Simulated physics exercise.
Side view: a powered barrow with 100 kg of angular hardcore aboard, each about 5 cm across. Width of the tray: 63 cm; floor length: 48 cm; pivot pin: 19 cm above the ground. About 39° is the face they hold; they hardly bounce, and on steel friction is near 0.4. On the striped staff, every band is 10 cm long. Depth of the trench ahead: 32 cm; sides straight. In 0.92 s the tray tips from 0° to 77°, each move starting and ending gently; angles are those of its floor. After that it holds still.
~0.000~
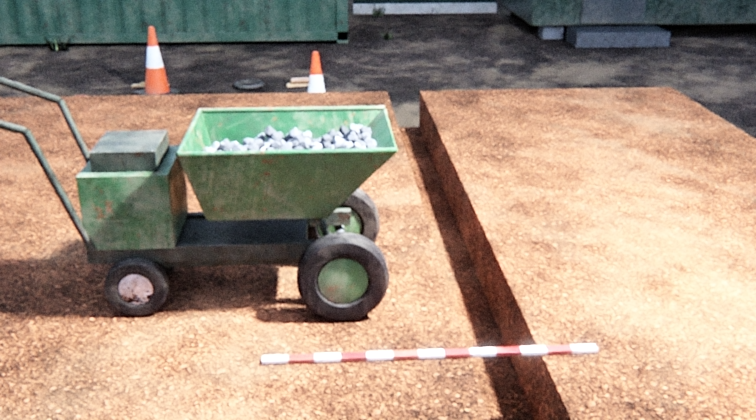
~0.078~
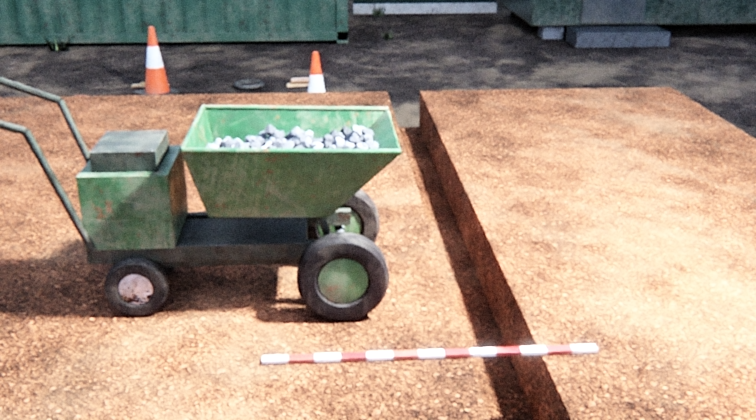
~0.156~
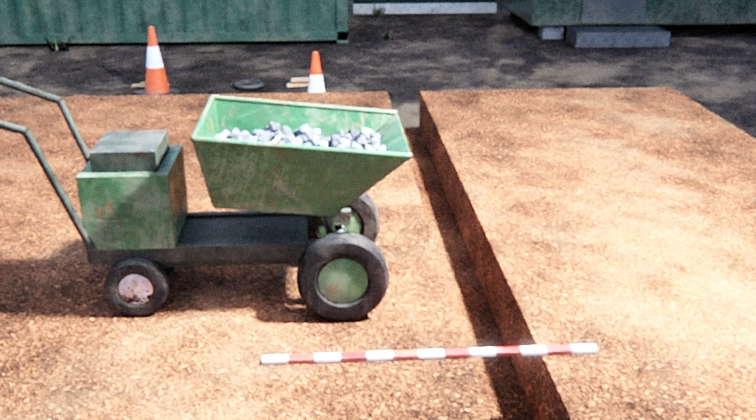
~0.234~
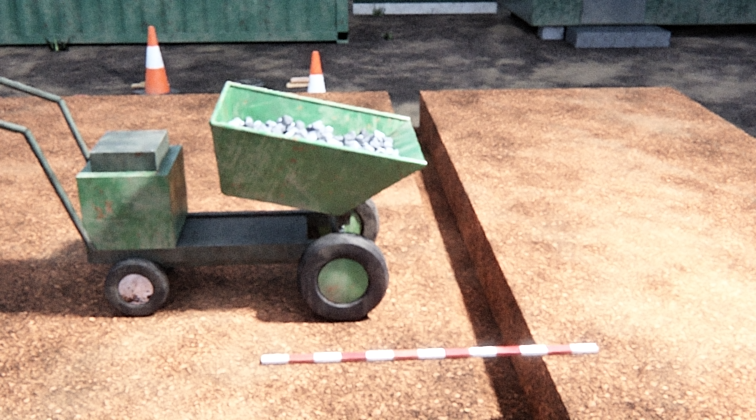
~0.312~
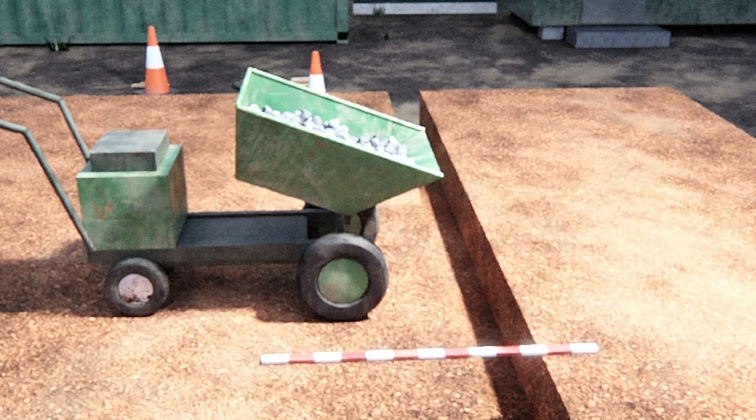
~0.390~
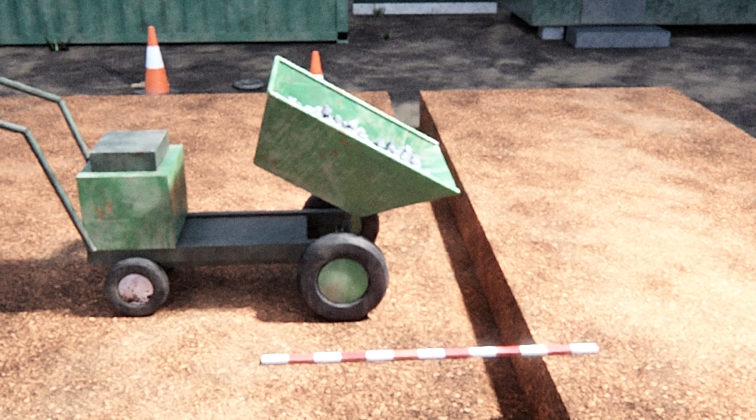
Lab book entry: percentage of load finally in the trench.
Approx. 65 percent.
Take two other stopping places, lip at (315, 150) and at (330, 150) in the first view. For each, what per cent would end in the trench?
About 55 per cent first, then about 75 per cent.
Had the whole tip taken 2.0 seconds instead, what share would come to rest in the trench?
Around 75 per cent would end in the trench.
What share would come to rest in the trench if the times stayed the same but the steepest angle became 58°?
I'd guess some 30 in a hundred.
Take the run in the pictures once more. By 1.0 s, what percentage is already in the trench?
25 per cent, give or take.
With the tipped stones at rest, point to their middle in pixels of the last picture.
Somewhere around (495, 320) in the last picture.
After 0.7 s the floor is at 65°; 100 % in the tray; the foremost stones are at (473, 242).
After 1.0 s the floor is at 77°; 61 % in the tray, 25 % in the trench, 14 % past the trench; the foremost stones are at (550, 276).
After 1.4 s the floor is at 77°; 10 % in the tray, 54 % in the trench, 36 % past the trench; the foremost stones are at (664, 278).
After 3.3 s the floor is at 77°; 0 % in the tray, 65 % in the trench, 35 % past the trench; the foremost stones are at (699, 275).
